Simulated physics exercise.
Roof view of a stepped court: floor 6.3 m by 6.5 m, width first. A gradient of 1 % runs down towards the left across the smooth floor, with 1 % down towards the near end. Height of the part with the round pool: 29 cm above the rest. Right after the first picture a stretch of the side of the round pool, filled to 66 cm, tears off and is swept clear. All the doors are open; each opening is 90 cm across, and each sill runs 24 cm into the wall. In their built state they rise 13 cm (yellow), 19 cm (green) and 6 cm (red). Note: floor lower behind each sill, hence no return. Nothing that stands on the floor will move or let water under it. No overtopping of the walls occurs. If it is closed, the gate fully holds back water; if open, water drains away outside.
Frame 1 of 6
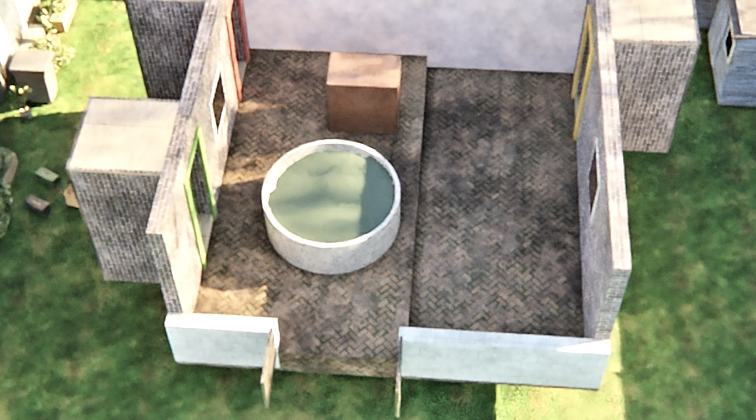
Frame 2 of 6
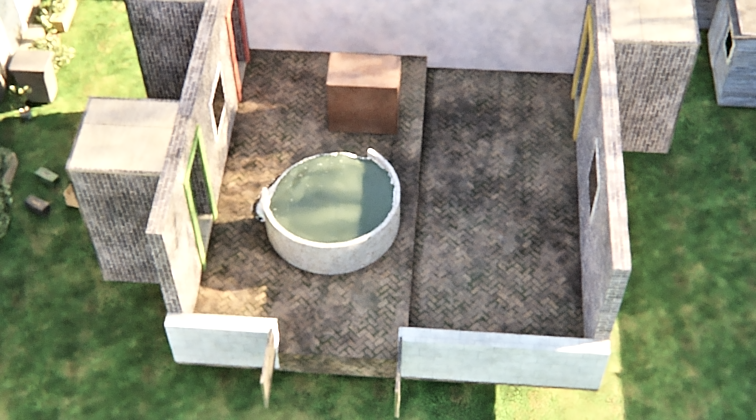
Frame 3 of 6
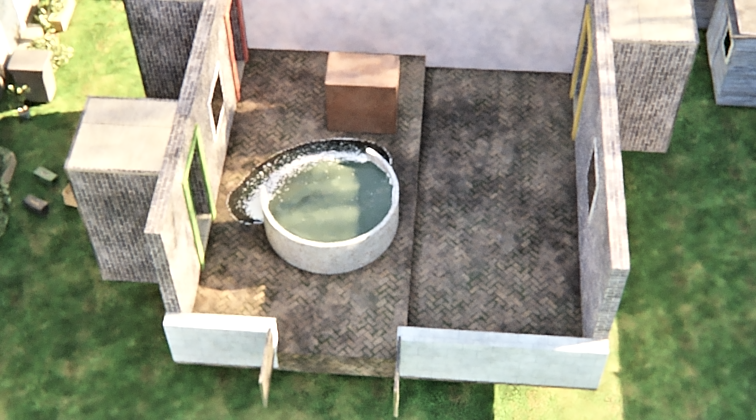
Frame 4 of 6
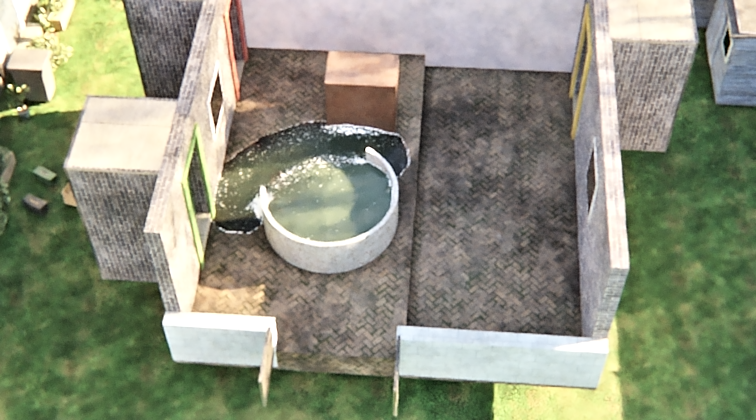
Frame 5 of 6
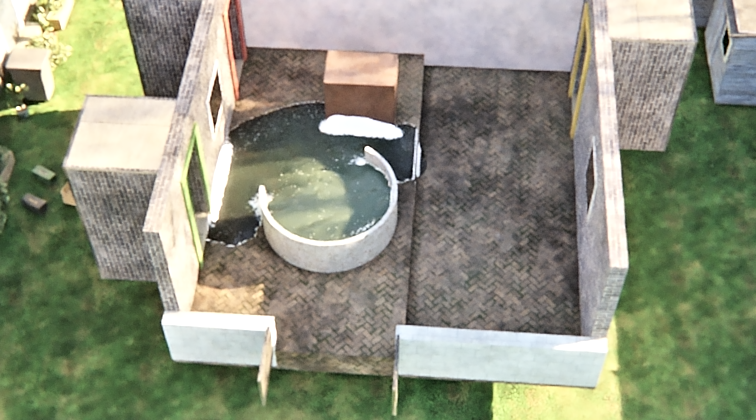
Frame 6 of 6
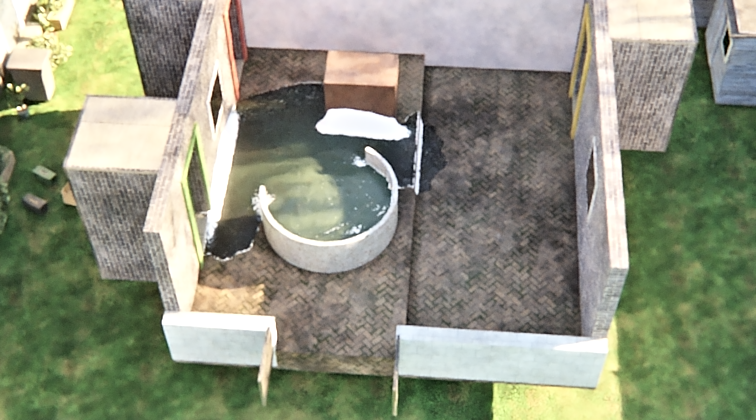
In a roofless walled courtyard with a brick floor, the far side of a round pool breaks open, and water pours through the gap, spreading across the paving around a brown box and along the left wall.
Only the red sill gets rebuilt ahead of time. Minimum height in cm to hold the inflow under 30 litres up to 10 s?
Roughly 24 cm.
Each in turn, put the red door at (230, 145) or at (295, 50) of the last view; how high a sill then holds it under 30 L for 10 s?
About 24 cm, then about 29 cm.
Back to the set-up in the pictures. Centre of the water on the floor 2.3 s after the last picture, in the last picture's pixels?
I'd say around (316, 143).
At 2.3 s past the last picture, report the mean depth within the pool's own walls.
Around 13 cm deep on average.
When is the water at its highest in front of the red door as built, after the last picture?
Approximately 1.6 s.
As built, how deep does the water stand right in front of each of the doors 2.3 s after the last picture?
In cm: Yellow 5, green 5, red 23.
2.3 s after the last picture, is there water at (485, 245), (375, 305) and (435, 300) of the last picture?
Well, in sequence they're soaked, bone-dry and bone-dry.
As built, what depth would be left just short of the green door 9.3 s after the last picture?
Some 4.5 centimetres.
Then, 0.7 s after the last picture water covers 30 % of the floor, deepest (43 cm) near (248, 47); 13 cm at the red door, 3 litres in over its 6 cm sill.
Then, 2.3 s after the last picture water covers 65 % of the floor, deepest (30 cm) near (247, 53); 23 cm at the red door, 130 litres in over its 6 cm sill.
Then, 9.3 s after the last picture water covers 95 % of the floor, deepest (14 cm) near (413, 355); 5 cm at the red door, 291 litres in over its 6 cm sill.
At the red door as built, the water peaked near 24 cm, 1.5 s after the last picture.
Run again over the same 10 s with other heights there, 46 litres in over 21.5 cm, 15 litres over 29 cm. The limit of 30 litres is kept from about 24 cm up.
